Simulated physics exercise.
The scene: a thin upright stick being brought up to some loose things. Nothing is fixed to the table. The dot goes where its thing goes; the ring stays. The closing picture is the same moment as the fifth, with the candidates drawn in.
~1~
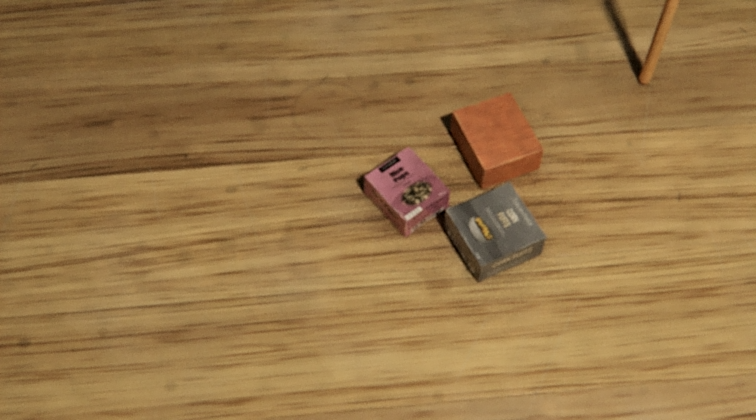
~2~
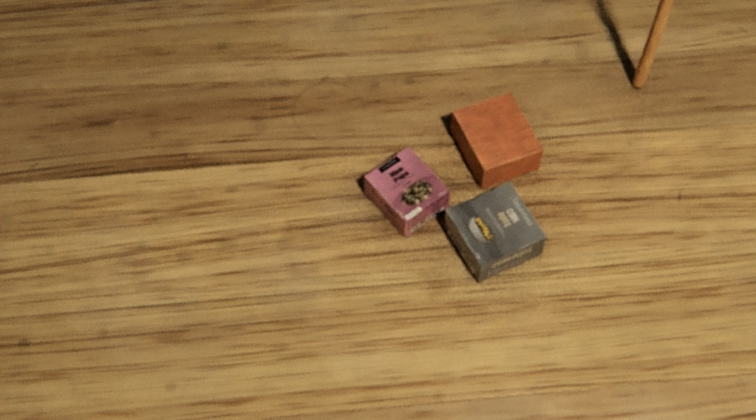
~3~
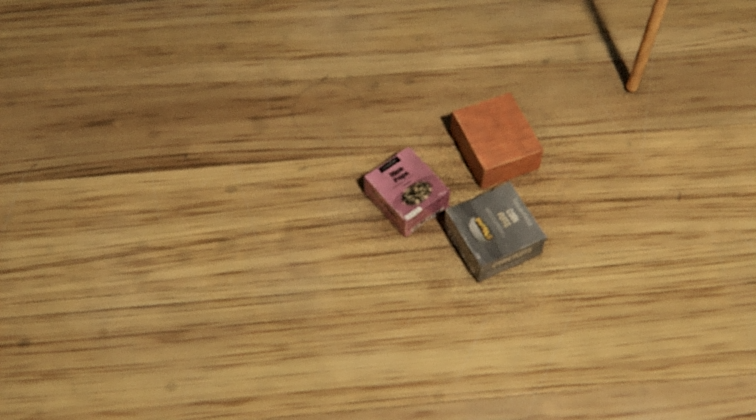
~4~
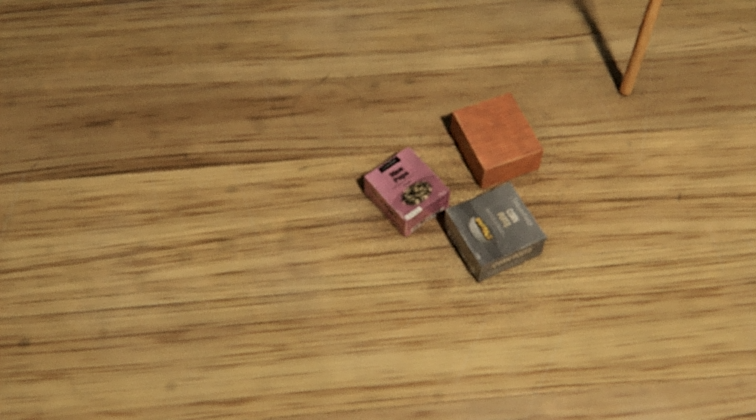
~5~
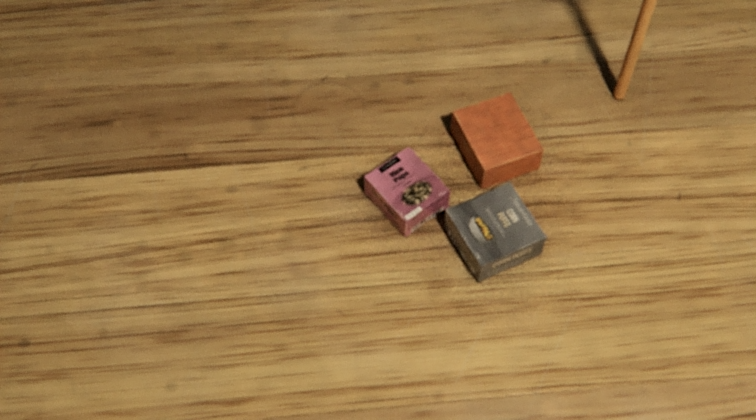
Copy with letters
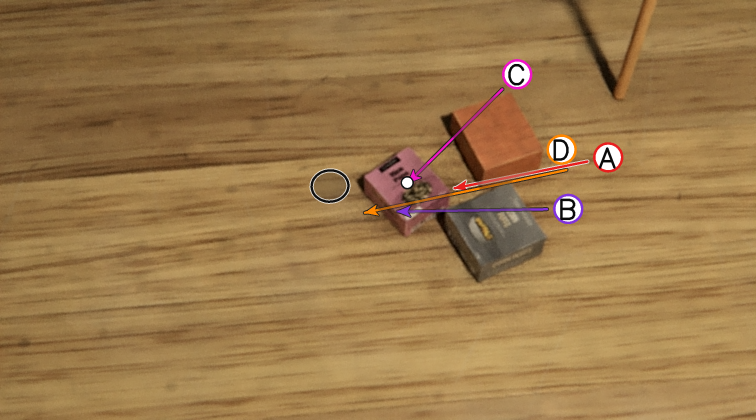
A thin upright stick moves slightly down and left near three small, still blocks.
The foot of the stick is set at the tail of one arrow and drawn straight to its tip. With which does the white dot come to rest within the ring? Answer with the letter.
Arrow D does it.
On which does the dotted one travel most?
D.
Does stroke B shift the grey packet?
On that stroke, yes.
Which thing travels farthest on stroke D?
It is the pink packet.
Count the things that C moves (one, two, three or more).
Two.
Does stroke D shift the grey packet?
On that stroke, no.
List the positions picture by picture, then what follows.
Pink packet (407, 191); grey packet (494, 231); orange block (496, 140), in the first picture.
Orange block (496, 140); pink packet (407, 191), in the second picture.
Grey packet (494, 231); orange block (496, 140), in the third picture.
Pink packet (407, 191); grey packet (494, 231), in the fourth picture.
Orange block (496, 140); pink packet (407, 191); grey packet (494, 231), in the fifth picture.
On the copy, A from (588, 162) to (454, 188); B from (547, 209) to (397, 212); C from (502, 89) to (408, 183); D from (567, 170) to (365, 213); the ring at (330, 186); the white dot at (407, 183).
On D. First, foot of the stick (496, 186); pink packet (407, 192); orange block (492, 138).
Then, foot of the stick (424, 201); pink packet (385, 195); orange block (491, 138).
Finally, foot of the stick (365, 214); pink packet (329, 194); orange block (491, 138); the dot on the pink packet is in the ring.
By contrast, A leaves the dotted thing at (407, 192); B leaves the dotted thing at (369, 178); C leaves the dotted thing at (398, 207).
